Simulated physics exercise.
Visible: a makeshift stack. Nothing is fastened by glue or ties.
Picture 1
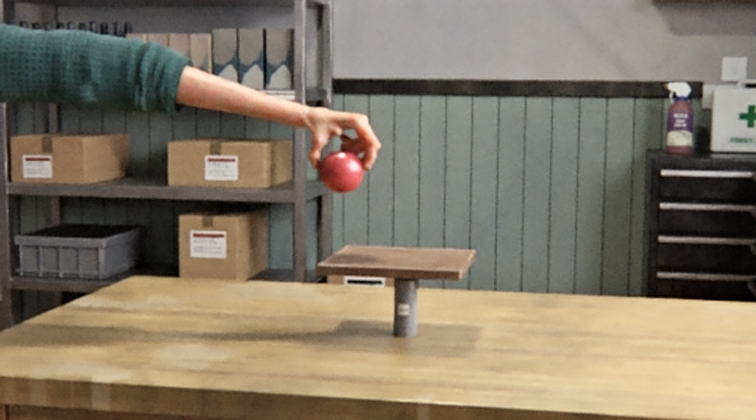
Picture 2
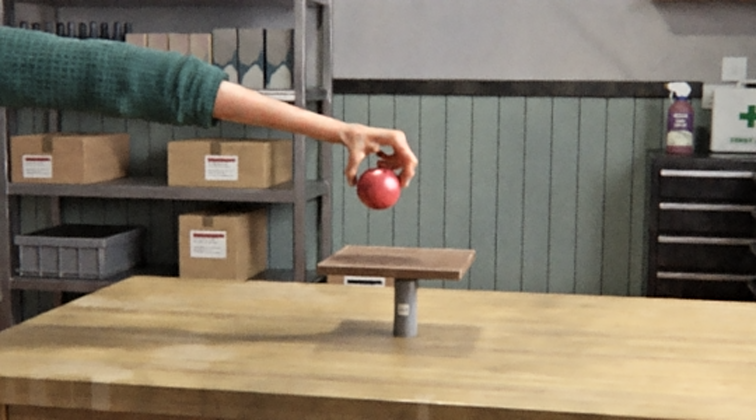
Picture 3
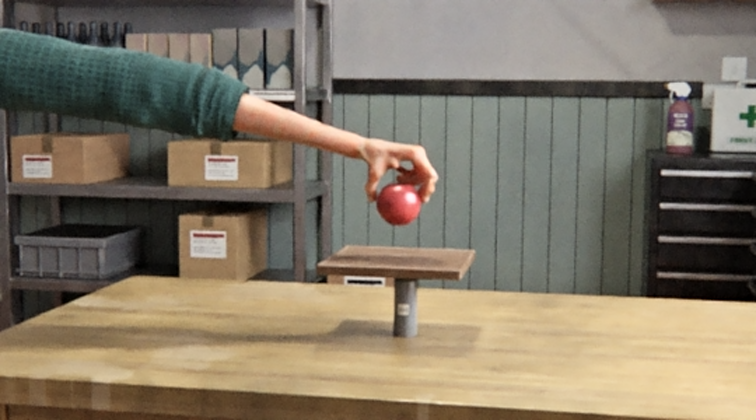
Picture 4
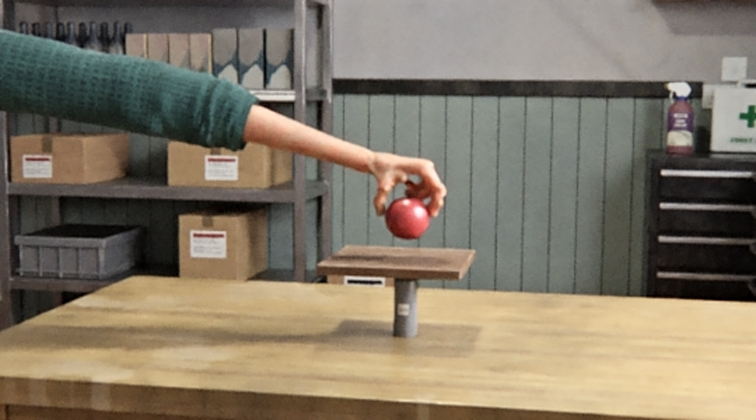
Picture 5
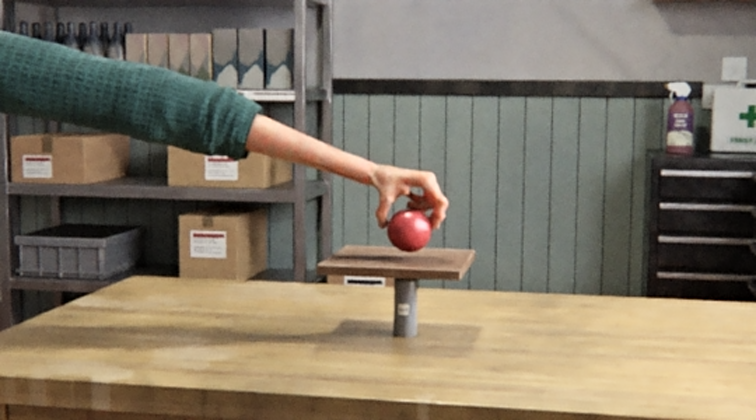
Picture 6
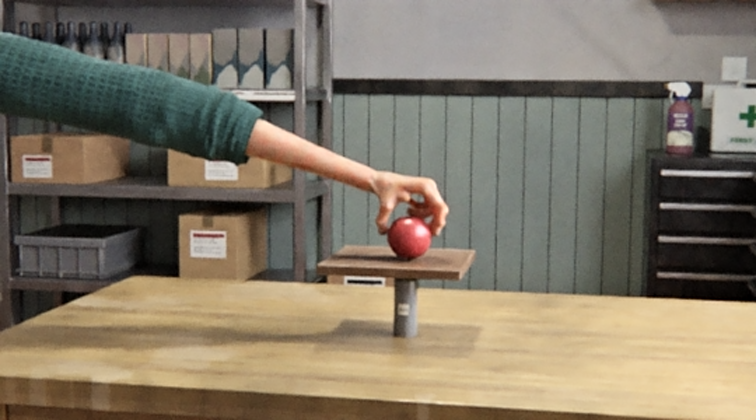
A red apple, held by a hand, moves right and down onto a brown lid.
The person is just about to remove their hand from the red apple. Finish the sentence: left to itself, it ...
... stays in place.
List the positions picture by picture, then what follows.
Still above its spot; red apple (342, 172); brown lid (399, 262), in the first frame.
Still above its spot; red apple (378, 188); brown lid (399, 262), in the second frame.
Still above its spot; red apple (399, 204); brown lid (399, 262), in the third frame.
Still above its spot; red apple (407, 218); brown lid (399, 262), in the fourth frame.
Still above its spot; red apple (409, 230); brown lid (399, 262), in the fifth frame.
Set down, still held; red apple (409, 237); brown lid (399, 262), in the sixth frame.
Then, 0.20 s past the last view, nothing moves.
Then, 0.50 s past the last view, red apple resting near (409, 238).
Finally, all 3 still in place. Final places as the last picture's camera would see them, red apple near (409, 238). The stack holds.
